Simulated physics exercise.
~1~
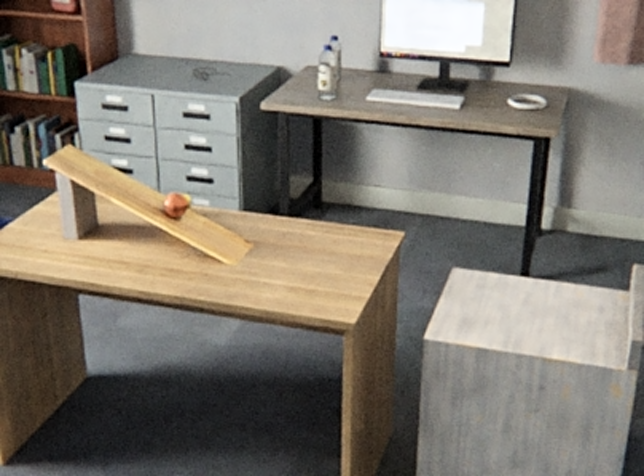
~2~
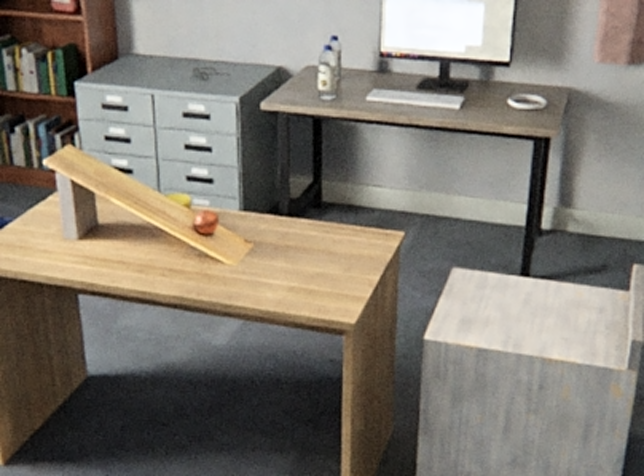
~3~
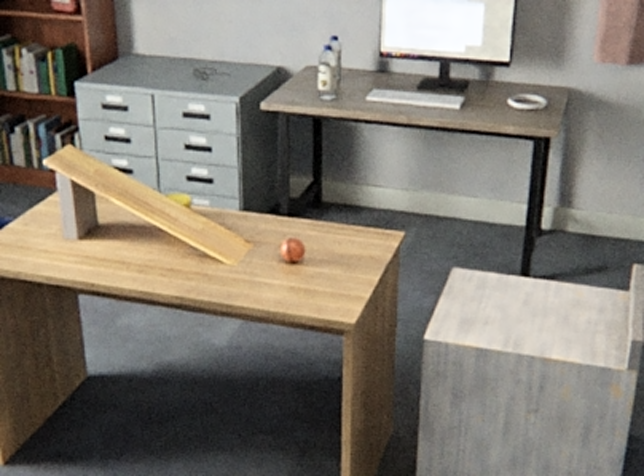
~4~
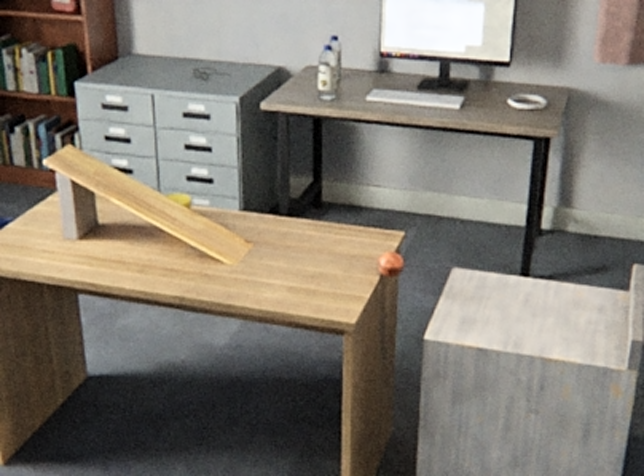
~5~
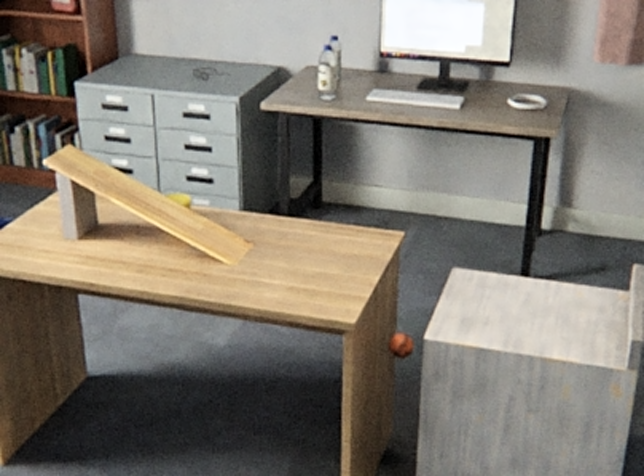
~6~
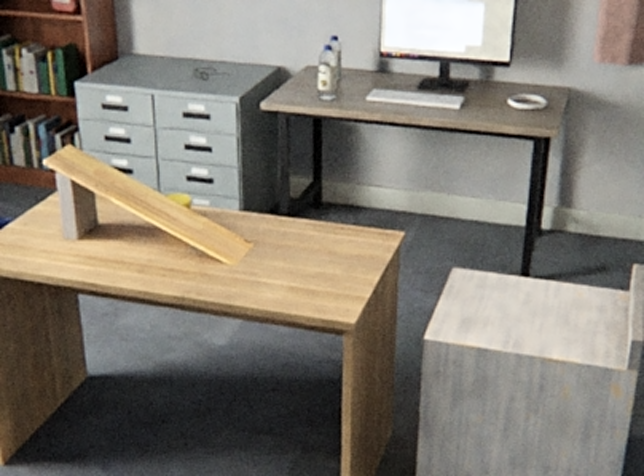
At first, an orange ball is partway down a wooden ramp that is propped on a table, with a grey cabinet standing across a gap to the right. The ball rolls down the slope toward the right, and part of a yellow object shows behind the ramp. It reaches the tabletop and rolls on to the table's right edge. Leaving the edge, it comes up short of the cabinet and drops into the gap. By the end the ball is out of sight down there, while the ramp and yellow object stay in place.
